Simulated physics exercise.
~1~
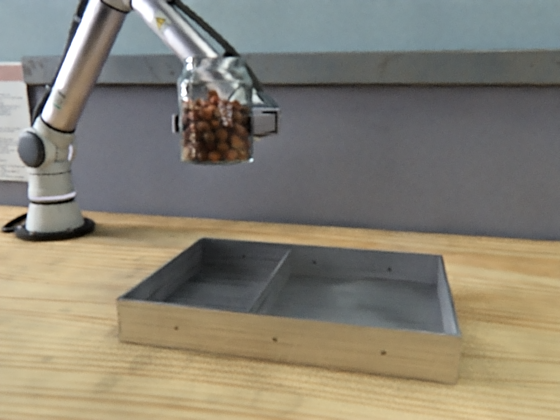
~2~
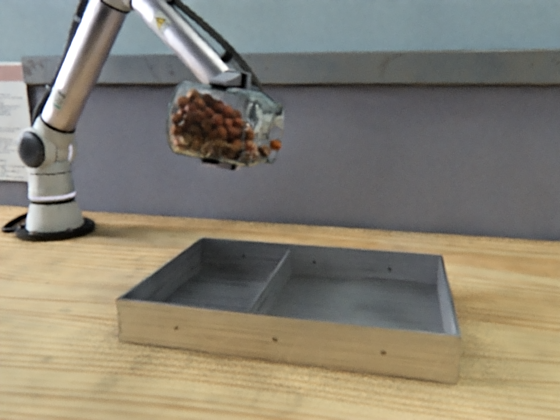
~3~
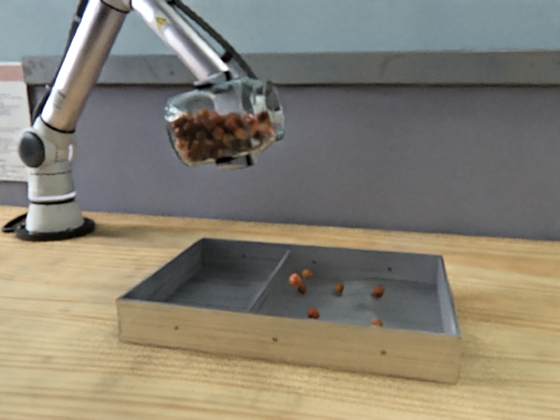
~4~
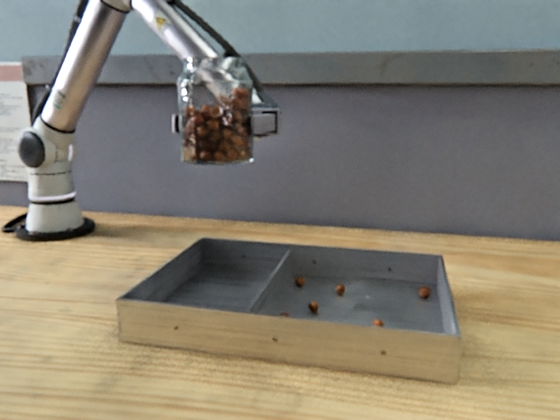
A robot arm tips a jar of hazelnuts, drops a few into a tray, then rights it.
